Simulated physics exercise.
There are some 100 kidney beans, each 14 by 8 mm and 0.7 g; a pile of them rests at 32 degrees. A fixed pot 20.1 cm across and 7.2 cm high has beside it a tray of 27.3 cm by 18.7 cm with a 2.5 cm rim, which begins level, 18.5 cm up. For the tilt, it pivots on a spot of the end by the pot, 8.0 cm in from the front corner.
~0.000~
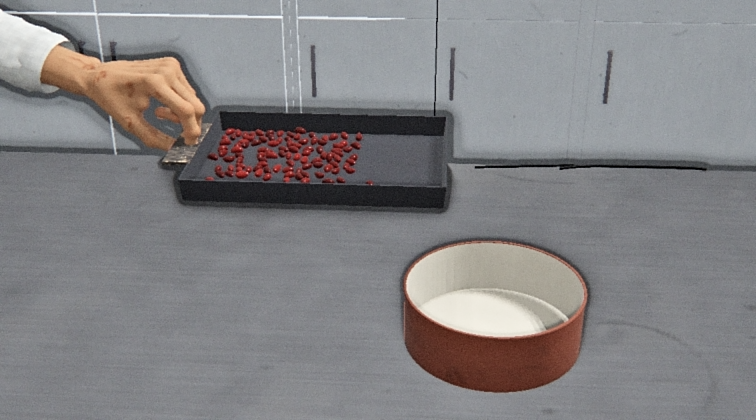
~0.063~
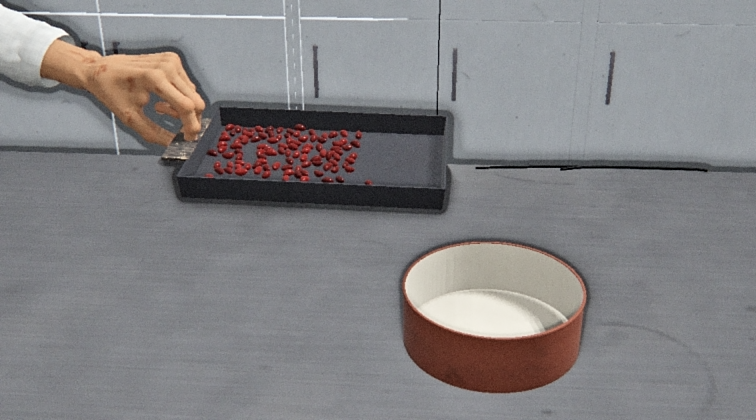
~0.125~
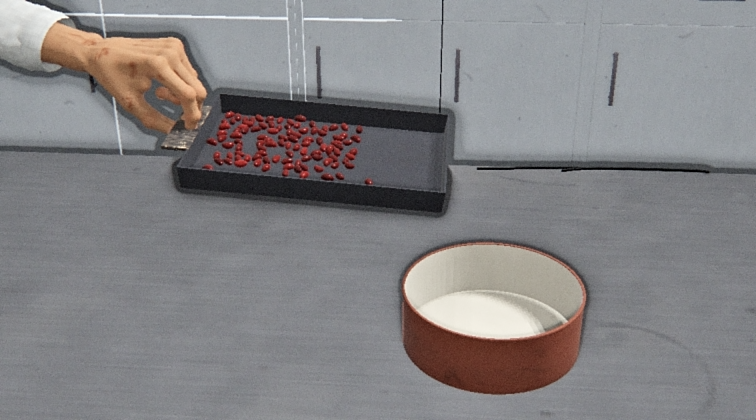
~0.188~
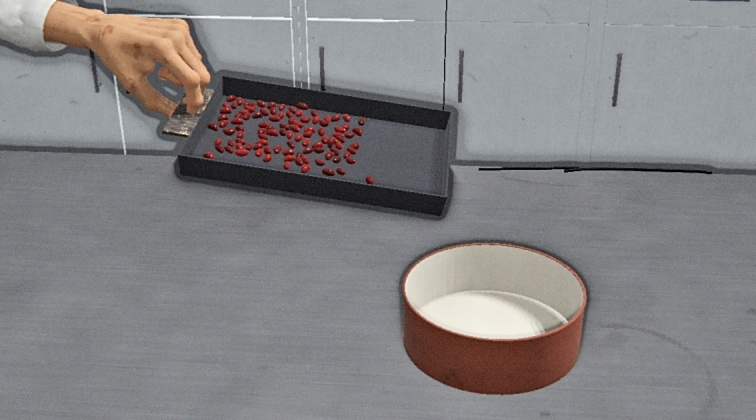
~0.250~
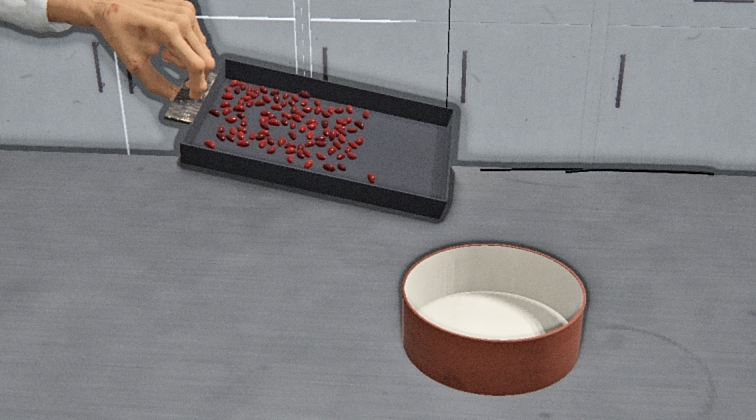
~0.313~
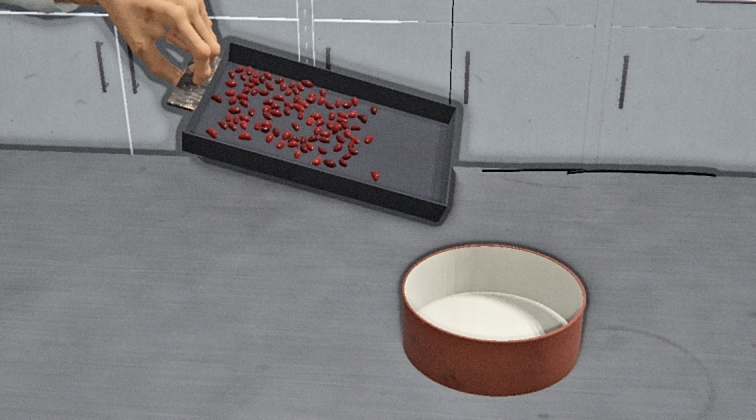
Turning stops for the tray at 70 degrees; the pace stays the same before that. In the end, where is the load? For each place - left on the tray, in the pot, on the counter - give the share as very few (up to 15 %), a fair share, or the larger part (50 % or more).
Tray: The larger part; pot: A fair share; counter: Very few.
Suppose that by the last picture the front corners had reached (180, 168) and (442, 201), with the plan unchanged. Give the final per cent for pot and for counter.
Pot 5 % / counter 0 %.
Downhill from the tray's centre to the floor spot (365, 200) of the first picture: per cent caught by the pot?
The share would be about 15 percent.
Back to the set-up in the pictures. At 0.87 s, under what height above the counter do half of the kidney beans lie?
The halfway line is at about 18 cm.
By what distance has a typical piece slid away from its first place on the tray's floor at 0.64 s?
11 cm.
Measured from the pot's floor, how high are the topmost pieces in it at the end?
Roughly 1.0 centimetres.
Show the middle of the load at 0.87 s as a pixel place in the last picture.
Load centre, approx.: (428, 201) px.
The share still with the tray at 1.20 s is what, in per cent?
70 %, give or take.
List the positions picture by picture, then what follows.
The first frame shows tray tilt 0 degrees, front corners at (181, 179) and (443, 186); middle of the pieces at (289, 155); pot at (495, 285).
The second frame shows tray tilt 1 degrees, front corners at (180, 175) and (442, 187); middle of the pieces at (288, 153).
The third frame shows tray tilt 5 degrees, front corners at (180, 166) and (443, 191), lowest corner right front; middle of the pieces at (288, 145).
The fourth frame shows tray tilt 10 degrees, front corners at (182, 154) and (444, 195), lowest corner right front; middle of the pieces at (290, 135).
The fifth frame shows tray tilt 14 degrees, front corners at (183, 142) and (444, 199), lowest corner right front; middle of the pieces at (293, 125).
The sixth frame shows tray tilt 19 degrees, front corners at (186, 131) and (444, 204), lowest corner right front; middle of the pieces at (301, 117); pot at (493, 289). Its pace works out near 75 degrees a second.
Then, at 0.64 s, tilt 44 degrees; the tray holds 100 %, the pot 0 %.
Then, at 0.87 s, tilt 61 degrees; the tray holds 95 %, the pot 0 %.
After 1.20 s, tilt 70 degrees; the tray holds 70 %, the pot 25 %.
By 2.2 s all is still; tray 65 %, pot 35 %, counter 0 %.
